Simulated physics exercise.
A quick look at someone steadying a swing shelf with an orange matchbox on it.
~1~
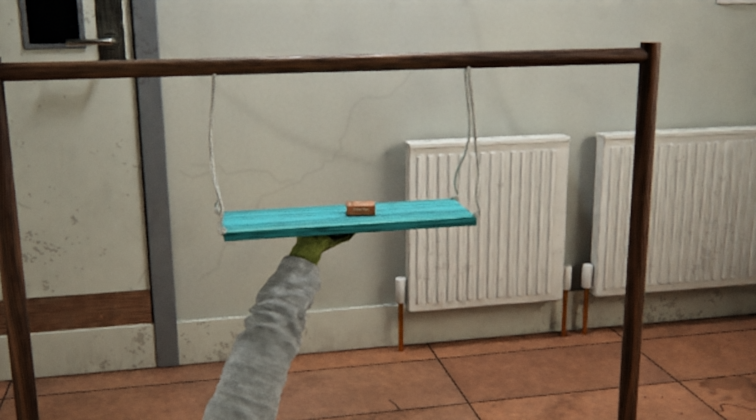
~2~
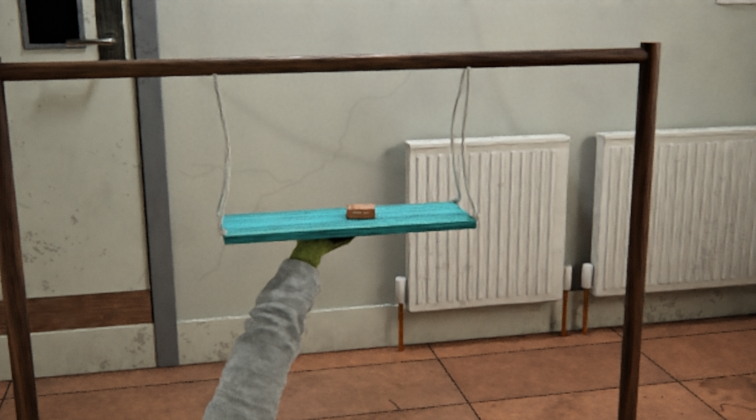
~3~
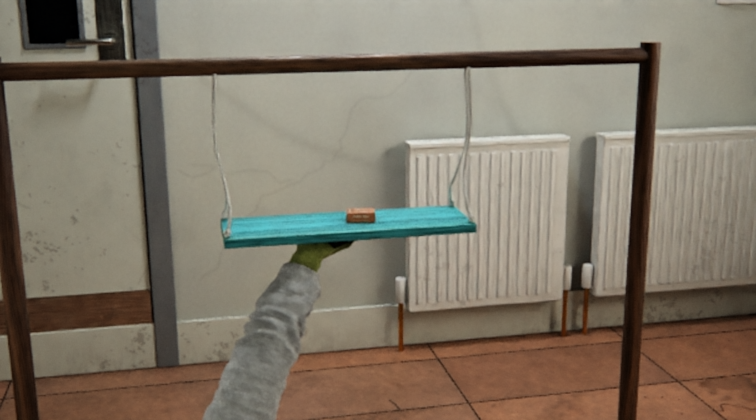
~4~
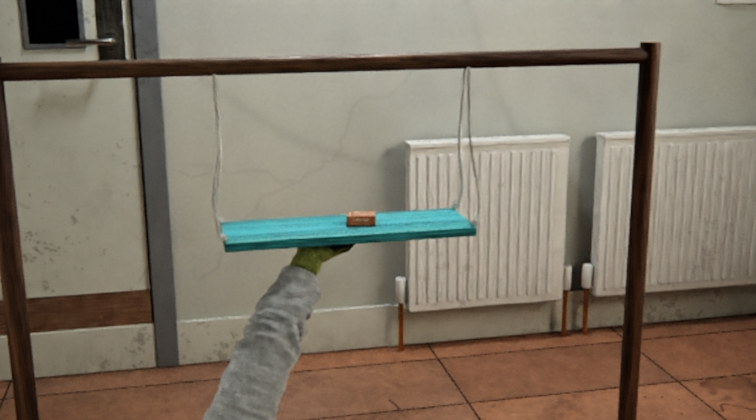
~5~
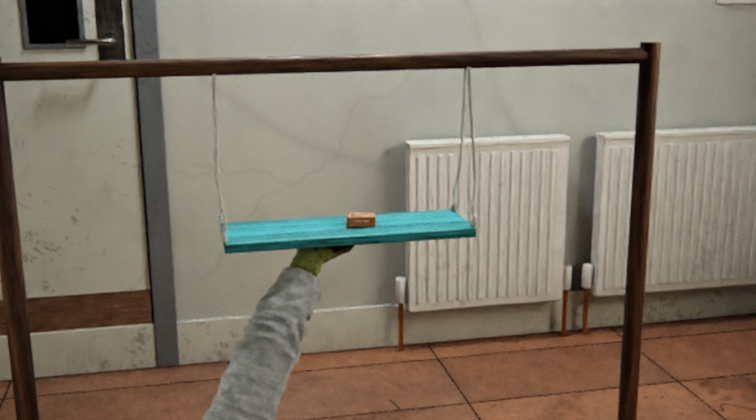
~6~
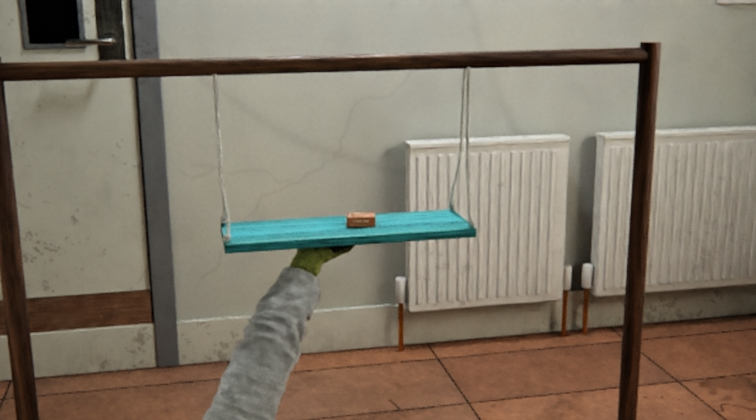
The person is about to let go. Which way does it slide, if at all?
As it turns out, the orange matchbox keeps its place.
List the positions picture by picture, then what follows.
The first picture shows orange matchbox (361, 208); turquoise shelf (354, 229).
The second picture shows orange matchbox (361, 211).
The third picture shows orange matchbox (361, 215).
The fourth picture shows orange matchbox (361, 218); turquoise shelf (354, 239).
The fifth picture shows orange matchbox (361, 220).
The sixth picture shows orange matchbox (361, 220); turquoise shelf (354, 241); left shoelaces almost straight; right shoelaces almost straight.
Then, 0.44 s past the final frame, board level; matchbox on the board near (361, 222).
When it is over, board level; matchbox on the board near (361, 222). The orange matchbox stays on the board.
